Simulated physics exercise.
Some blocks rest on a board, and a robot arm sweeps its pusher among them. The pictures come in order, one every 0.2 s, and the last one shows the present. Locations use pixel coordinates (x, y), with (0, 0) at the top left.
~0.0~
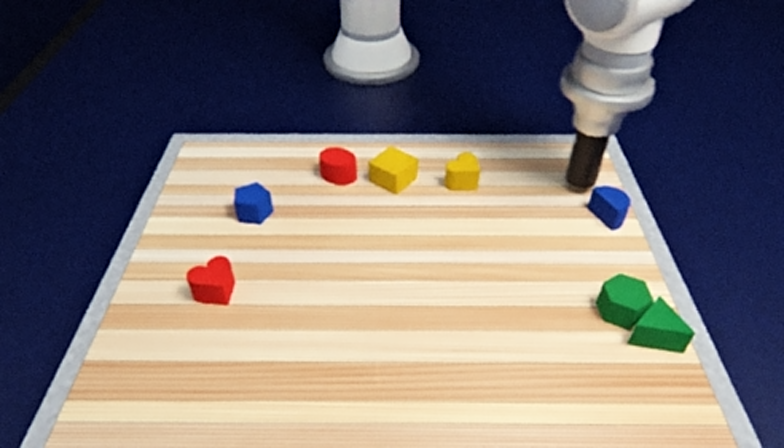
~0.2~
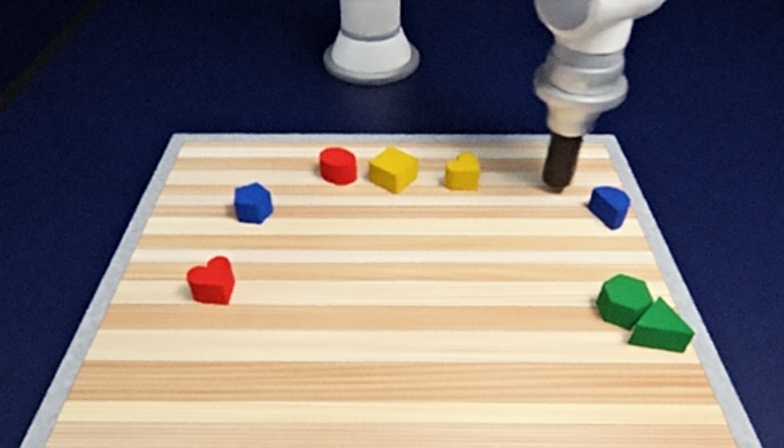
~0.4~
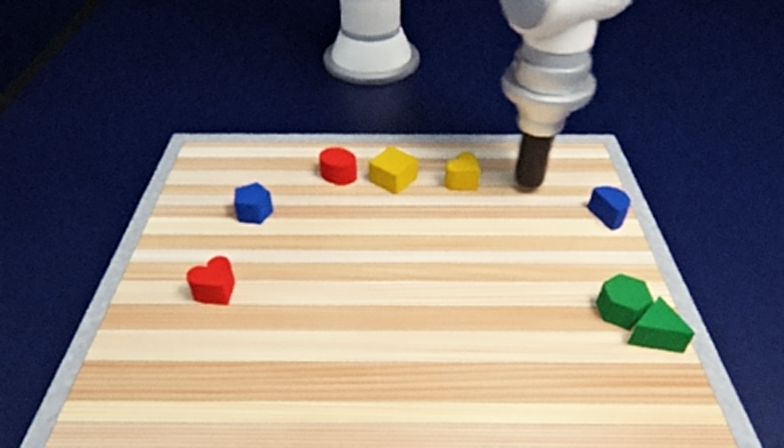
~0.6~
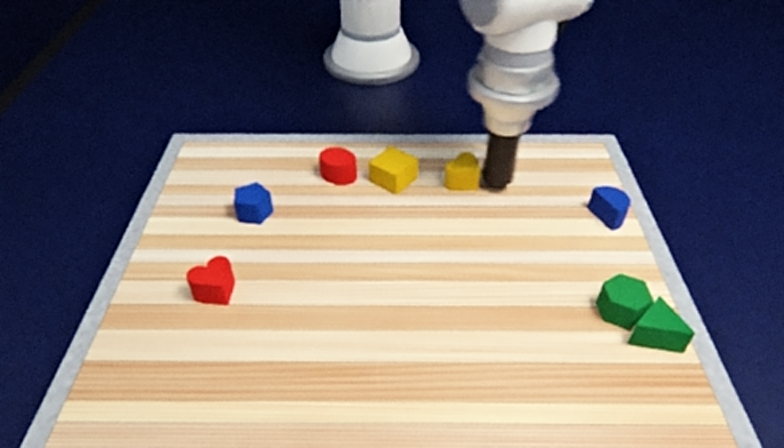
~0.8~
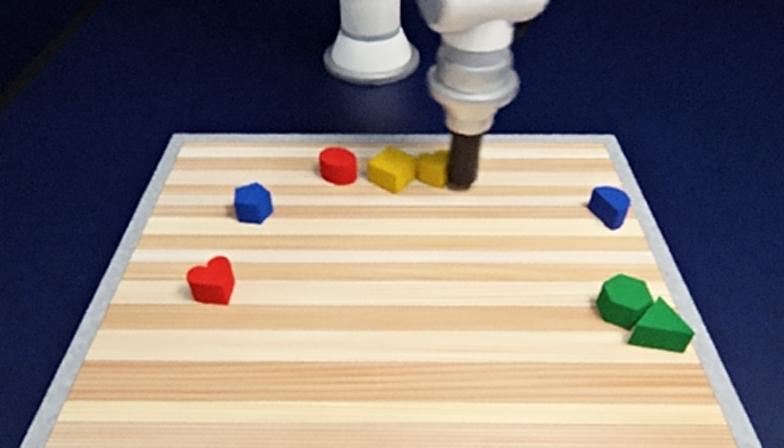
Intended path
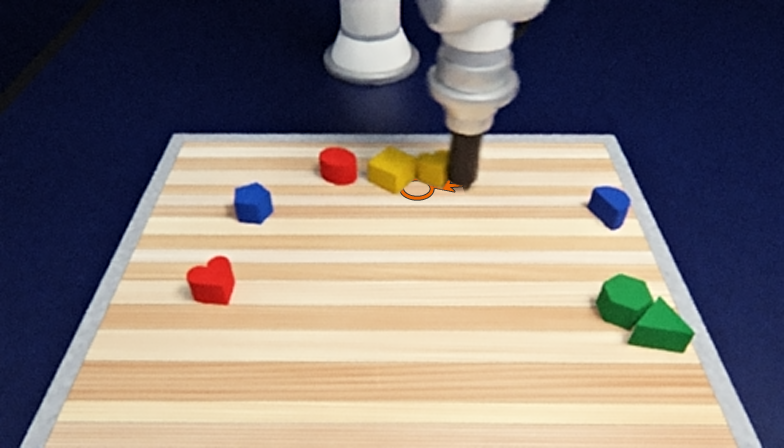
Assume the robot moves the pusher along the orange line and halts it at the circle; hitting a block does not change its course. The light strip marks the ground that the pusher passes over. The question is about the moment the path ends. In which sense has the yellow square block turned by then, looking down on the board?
Short answer: Counterclockwise.
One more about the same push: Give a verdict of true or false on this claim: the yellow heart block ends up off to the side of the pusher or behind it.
Verdict: True.
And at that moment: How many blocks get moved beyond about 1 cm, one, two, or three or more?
I count two.
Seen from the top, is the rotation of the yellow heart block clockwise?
Yes, that is what happens.
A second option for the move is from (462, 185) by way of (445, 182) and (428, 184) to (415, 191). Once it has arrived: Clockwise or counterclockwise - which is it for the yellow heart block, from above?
It turns clockwise.
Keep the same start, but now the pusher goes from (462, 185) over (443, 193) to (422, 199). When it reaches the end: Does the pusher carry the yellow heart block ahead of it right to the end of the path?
I expect not.
Path on the board, from (462, 185) directly to (417, 188).
The first path, step by step. Halfway along, pusher at (439, 178); yellow square block at (382, 157), turned 35° anticlockwise; yellow heart block at (418, 154), turned 35° clockwise.
At the end, pusher at (417, 180); red oval in place; yellow square block at (380, 156), turned 40° anticlockwise; yellow heart block at (412, 151), turned 50° clockwise.
